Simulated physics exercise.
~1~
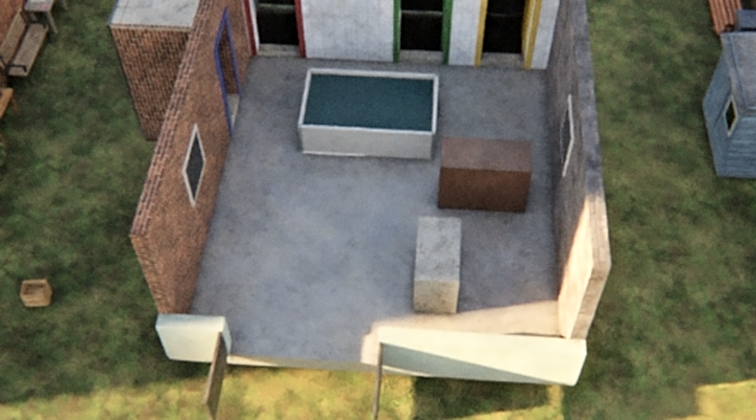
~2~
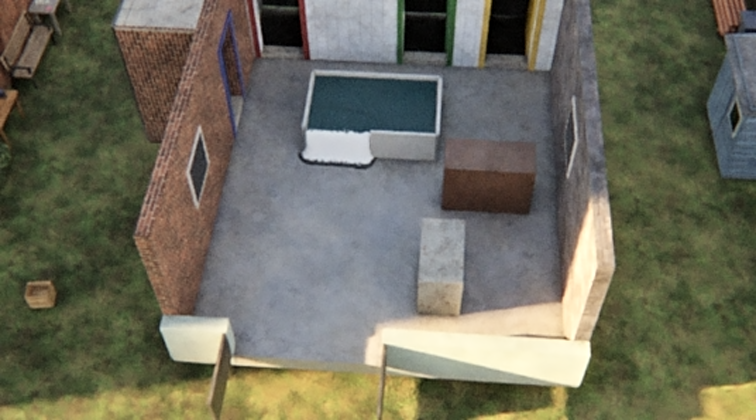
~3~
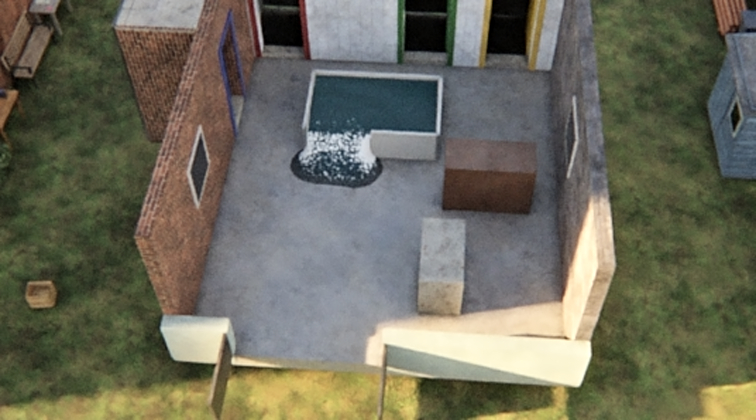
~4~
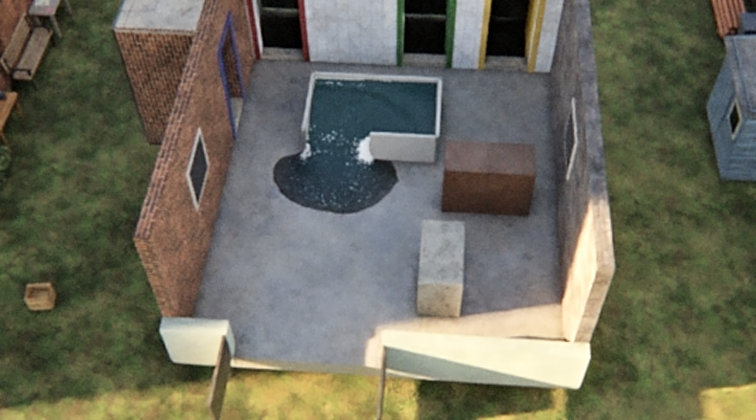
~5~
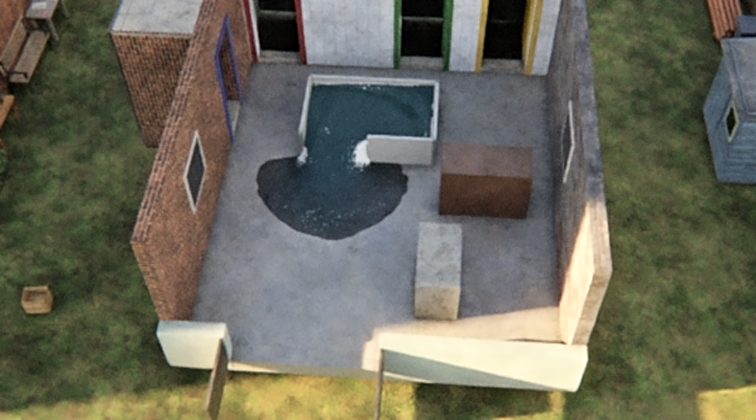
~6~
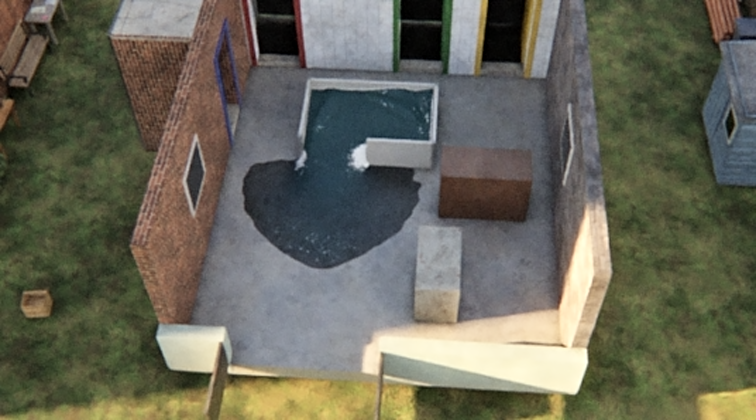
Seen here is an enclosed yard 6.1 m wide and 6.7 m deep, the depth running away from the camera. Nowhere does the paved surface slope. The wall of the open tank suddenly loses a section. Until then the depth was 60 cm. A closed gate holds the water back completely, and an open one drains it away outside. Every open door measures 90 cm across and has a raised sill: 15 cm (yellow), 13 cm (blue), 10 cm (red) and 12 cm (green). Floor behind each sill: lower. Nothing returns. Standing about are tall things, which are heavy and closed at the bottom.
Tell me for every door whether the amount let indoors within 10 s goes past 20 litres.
Here it is: The yellow door stays short of it; the blue door stays short of it; the red door stays short of it; the green door stays short of it.
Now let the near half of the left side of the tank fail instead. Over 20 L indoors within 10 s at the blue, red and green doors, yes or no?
Note: Blue beyond the mark, red beyond the mark, green short of the mark.
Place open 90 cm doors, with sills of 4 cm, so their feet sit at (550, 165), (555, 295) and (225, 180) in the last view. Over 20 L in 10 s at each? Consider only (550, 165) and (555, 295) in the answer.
Door 1: Limit not reached; door 2: Limit not reached.
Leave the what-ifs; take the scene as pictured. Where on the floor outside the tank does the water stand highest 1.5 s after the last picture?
Look at roughly (196, 348).
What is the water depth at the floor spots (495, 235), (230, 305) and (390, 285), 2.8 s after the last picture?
Approximately 1, 14 and 3 centimetres, going through them in turn.
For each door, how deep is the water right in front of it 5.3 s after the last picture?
You'd see yellow at 0 cm, blue at 1 cm, red at 0 cm and green at 0 cm.
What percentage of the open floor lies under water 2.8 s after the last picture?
About 50 per cent.
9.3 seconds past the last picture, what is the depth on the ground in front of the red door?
1.5 cm or so.
Then, 0.7 s after the last picture water covers 35 % of the floor and is deepest (30 cm) near (322, 168); yellow door not reached, blue door not reached, red door not reached, green door not reached.
Then, 1.5 s after the last picture water covers 40 % of the floor and is deepest (42 cm) near (196, 348); yellow door not reached, blue door not reached, red door not reached, green door not reached.
Then, 2.8 s after the last picture water covers 50 % of the floor and is deepest (22 cm) near (207, 349); yellow door not reached, blue door 1 cm at the sill, 0 L in, red door not reached, green door not reached.
Then, 5.3 s after the last picture water covers 50 % of the floor and is deepest (10 cm) near (249, 251); yellow door not reached, blue door 1 cm at the sill, 0 L in, red door not reached, green door not reached.
Then, 9.3 s after the last picture water covers 70 % of the floor and is deepest (6 cm) near (542, 369); yellow door not reached, blue door 1 cm at the sill, 0 L in, red door 2 cm at the sill, 0 L in, green door not reached.
